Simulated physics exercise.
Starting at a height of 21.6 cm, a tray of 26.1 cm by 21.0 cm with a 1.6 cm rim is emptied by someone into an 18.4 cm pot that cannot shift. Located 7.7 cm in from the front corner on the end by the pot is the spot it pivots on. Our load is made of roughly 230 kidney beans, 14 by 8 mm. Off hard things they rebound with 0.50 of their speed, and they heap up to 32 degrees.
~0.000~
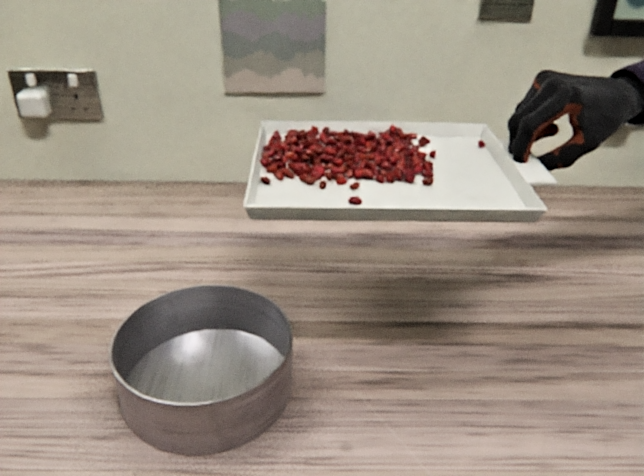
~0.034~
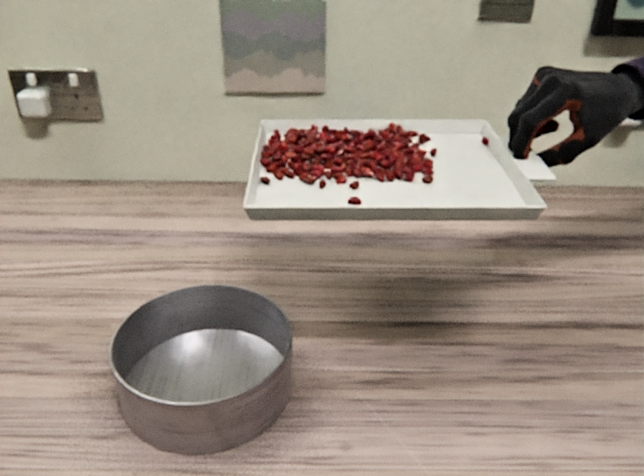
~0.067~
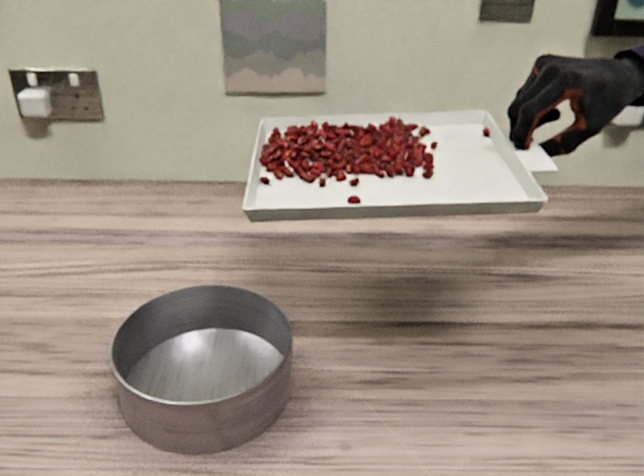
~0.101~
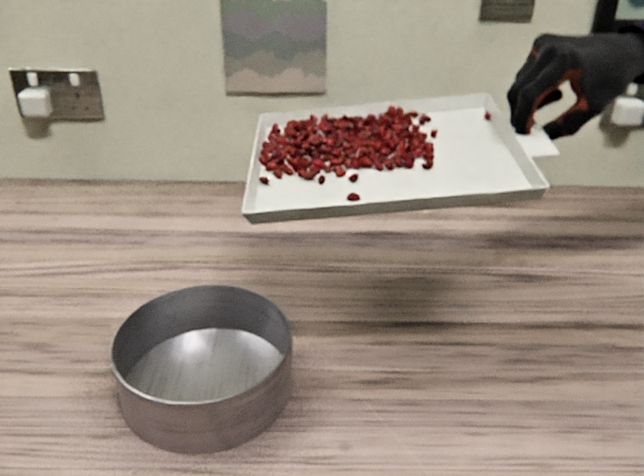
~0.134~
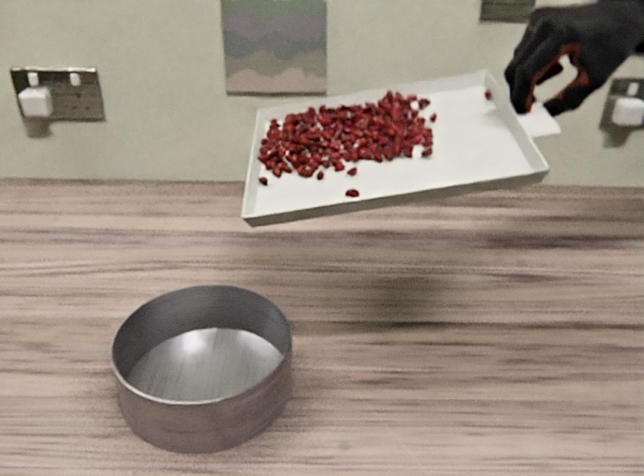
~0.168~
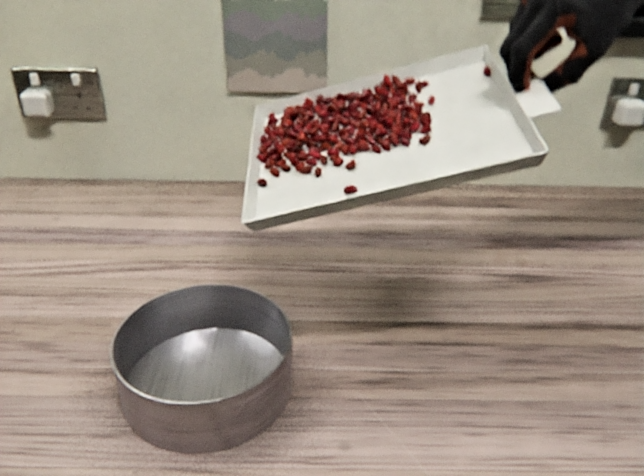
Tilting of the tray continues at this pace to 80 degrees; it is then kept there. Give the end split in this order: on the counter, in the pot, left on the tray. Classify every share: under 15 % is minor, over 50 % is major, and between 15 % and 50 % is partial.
Counter: Minor, pot: Major, tray: Minor.
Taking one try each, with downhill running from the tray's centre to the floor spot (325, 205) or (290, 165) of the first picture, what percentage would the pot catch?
First try: Around 90 percent; second try: Around 20 percent.
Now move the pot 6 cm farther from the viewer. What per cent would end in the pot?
Near 70 per cent in that case.
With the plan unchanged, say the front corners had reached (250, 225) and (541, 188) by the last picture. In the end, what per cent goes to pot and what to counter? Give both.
The pot gets 80 and the counter 20.
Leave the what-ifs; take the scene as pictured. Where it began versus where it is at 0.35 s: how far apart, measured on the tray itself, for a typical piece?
By then it sits near 2 cm from where it began.
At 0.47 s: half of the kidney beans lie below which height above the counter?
Median height: Approx. 26 cm.
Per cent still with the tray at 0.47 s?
Estimate: About 100 percent.
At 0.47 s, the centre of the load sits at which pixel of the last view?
Somewhere about (257, 154) in the last view.
After 0.35 s, tilt 51 degrees; the tray holds 100 %, the pot 0 %.
After 0.47 s, tilt 72 degrees; the tray holds 100 %, the pot 0 %.
Then, at 0.72 s, tilt 80 degrees; the tray holds 5 %, the pot 75 %.
In the end, at 1.7 s, counter 5 %, pot 95 %, tray 0 %.
